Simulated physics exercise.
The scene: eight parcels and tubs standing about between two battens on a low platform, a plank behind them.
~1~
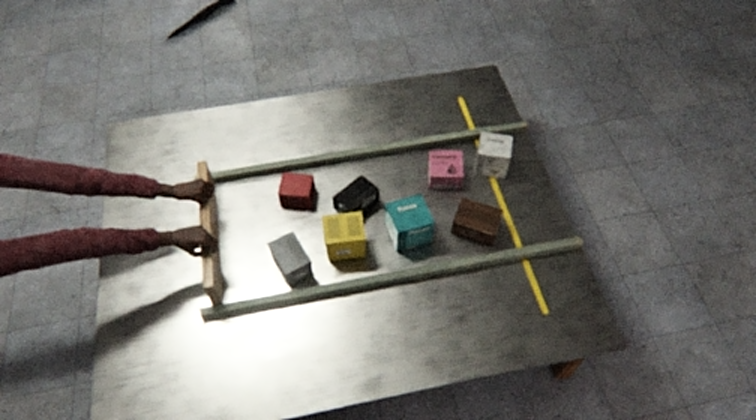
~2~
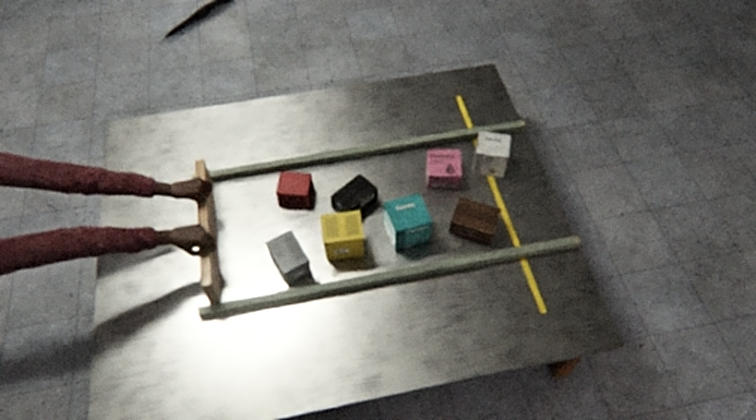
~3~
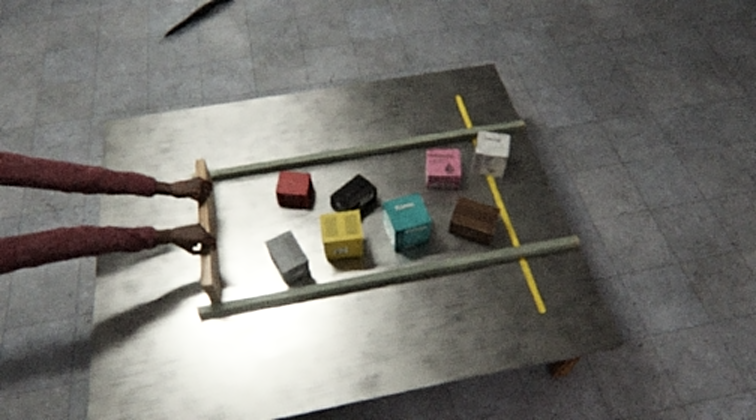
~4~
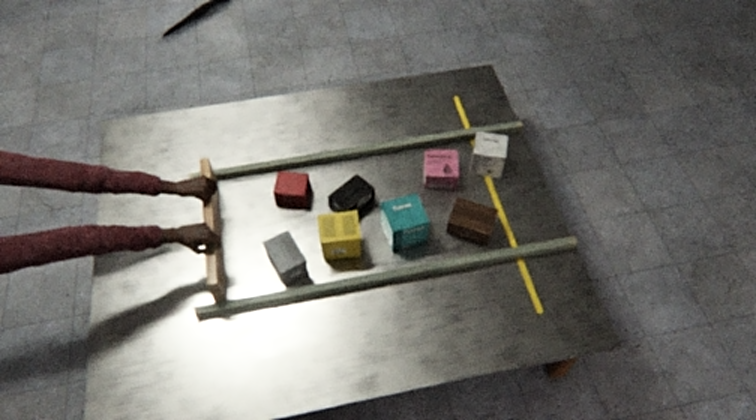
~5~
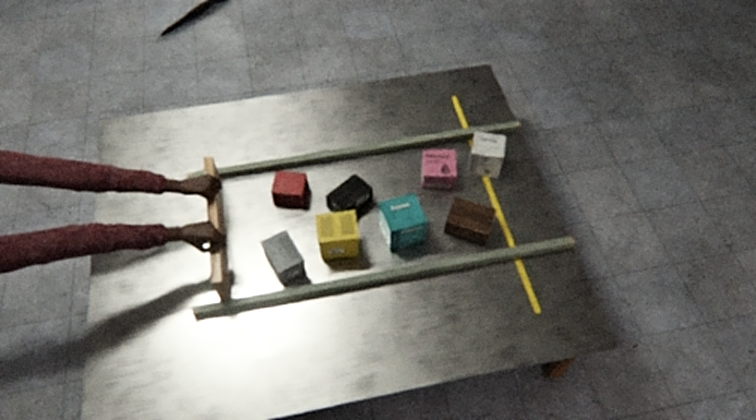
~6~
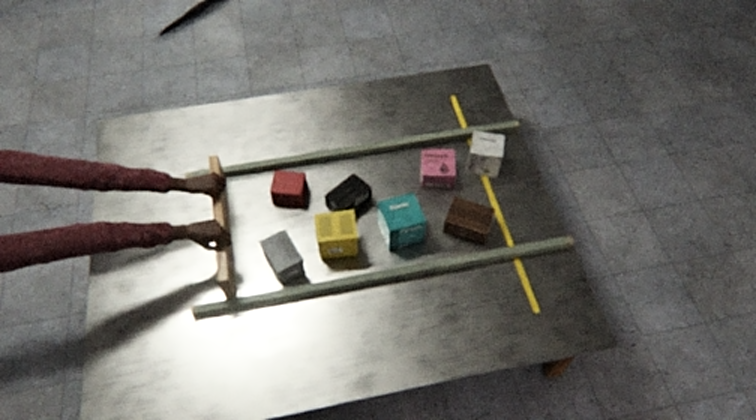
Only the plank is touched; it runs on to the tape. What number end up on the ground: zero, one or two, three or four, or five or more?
As it turns out, the number that fall off is three or four.
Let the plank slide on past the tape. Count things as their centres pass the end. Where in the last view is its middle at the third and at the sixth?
At (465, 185) for the third, at (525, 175) for the sixth.
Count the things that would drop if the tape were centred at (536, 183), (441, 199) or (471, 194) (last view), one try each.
The counts: 8, 1 and 3.
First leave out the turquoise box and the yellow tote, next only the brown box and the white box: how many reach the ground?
1 in the first case, 1 in the second.
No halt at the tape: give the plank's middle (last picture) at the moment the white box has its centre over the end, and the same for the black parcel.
At (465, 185) for the white box; at (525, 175) for the black parcel.
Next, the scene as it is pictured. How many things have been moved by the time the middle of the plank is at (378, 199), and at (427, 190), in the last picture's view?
6 and 8.
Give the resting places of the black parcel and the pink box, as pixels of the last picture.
The black parcel stops around (509, 180); the pink box around (525, 153).
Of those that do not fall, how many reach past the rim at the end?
Overhanging: 2.
Soon after, none off yet; white box at rest near (485, 155); brown box at rest near (469, 221); pink box at rest near (438, 168).
After that, none off yet; white box at rest near (485, 155); brown box displaced about its own width near (510, 211); pink box at rest near (438, 168).
And then, none off yet; white box displaced about its own width near (510, 148); brown box tilting a little near (568, 197); pink box displaced about its own width near (480, 161).
In the end, the number that fall off is three or four; gone, turquoise box, brown box and white box.
